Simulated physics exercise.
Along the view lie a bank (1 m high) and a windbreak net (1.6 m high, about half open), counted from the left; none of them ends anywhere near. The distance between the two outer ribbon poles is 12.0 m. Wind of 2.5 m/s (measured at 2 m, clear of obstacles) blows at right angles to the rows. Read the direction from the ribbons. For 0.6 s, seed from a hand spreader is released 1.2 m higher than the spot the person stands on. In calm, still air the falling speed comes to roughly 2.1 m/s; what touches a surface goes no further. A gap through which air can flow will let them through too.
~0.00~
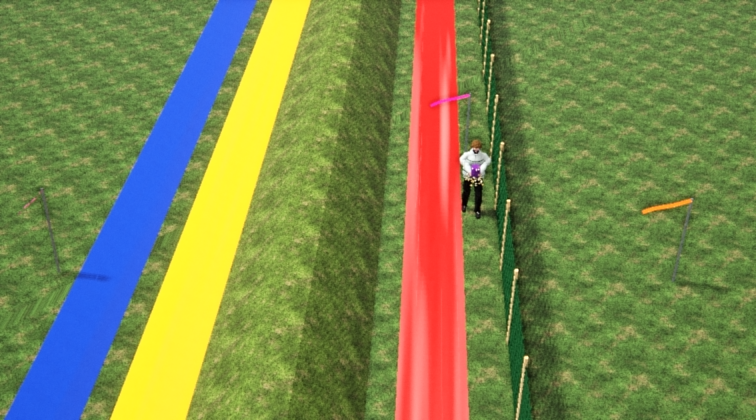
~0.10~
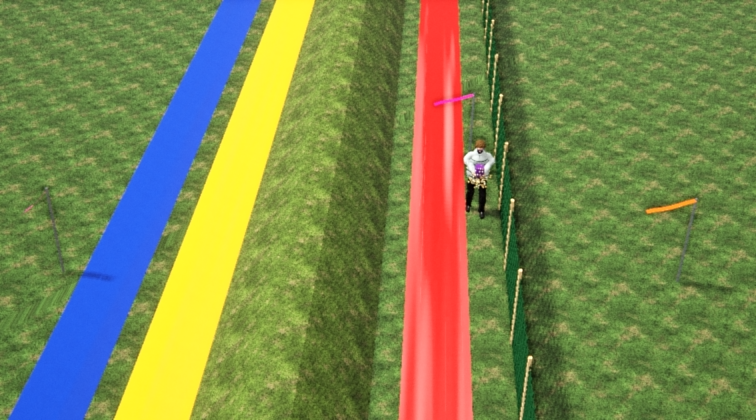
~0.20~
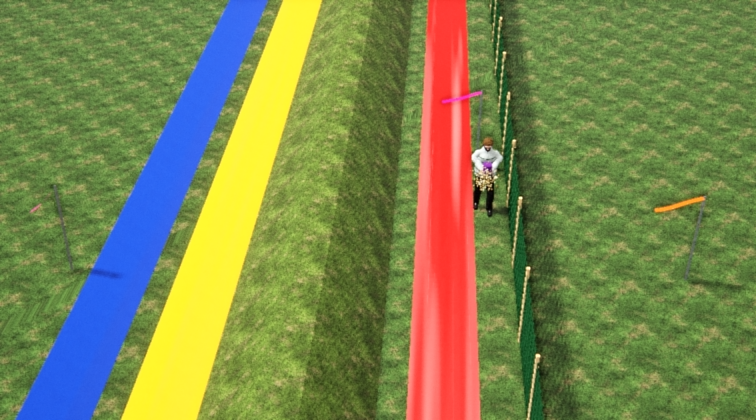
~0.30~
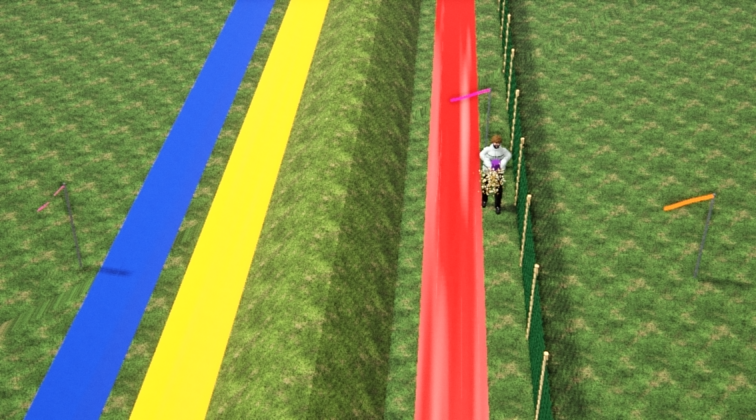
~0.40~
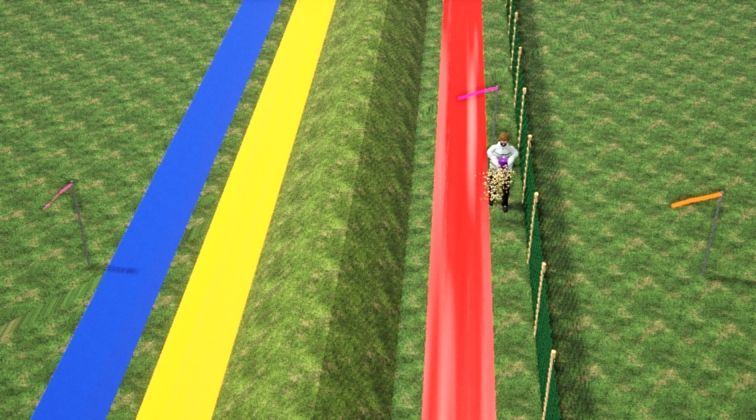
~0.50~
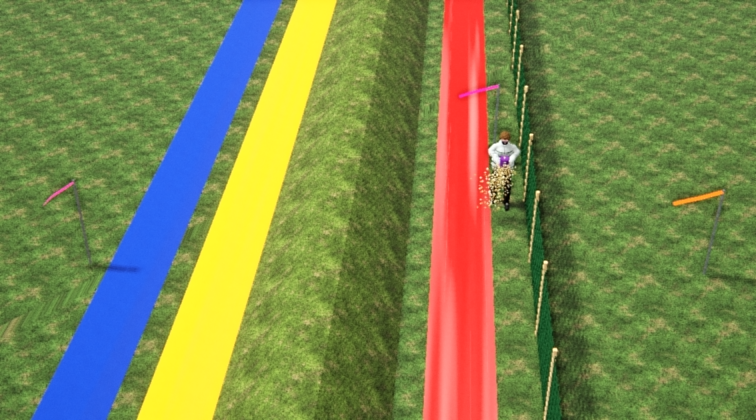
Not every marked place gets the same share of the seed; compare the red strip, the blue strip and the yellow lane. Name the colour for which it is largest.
I would say red.
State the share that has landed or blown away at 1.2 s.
Share: Some 70 percent.
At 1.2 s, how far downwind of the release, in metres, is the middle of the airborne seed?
Around 0.5 m.
After 1.2 s, 28 % is in the air or yet to come; 61 % lies on the red strip, 0 % on the yellow lane and 0 % on the blue strip; the middle of what still flies is 0.3 m above the low ground, near (478, 207).
After 2.0 s, 1 % is in the air or yet to come; 86 % lies on the red strip, 0 % on the yellow lane and 0 % on the blue strip.
After 3.5 s, 0 % is in the air or yet to come; 87 % lies on the red strip, 0 % on the yellow lane and 0 % on the blue strip.
After 8.0 s, 0 % is in the air or yet to come; 87 % lies on the red strip, 0 % on the yellow lane and 0 % on the blue strip.
After 45.0 s, 0 % is in the air or yet to come; 87 % lies on the red strip, 0 % on the yellow lane and 0 % on the blue strip.
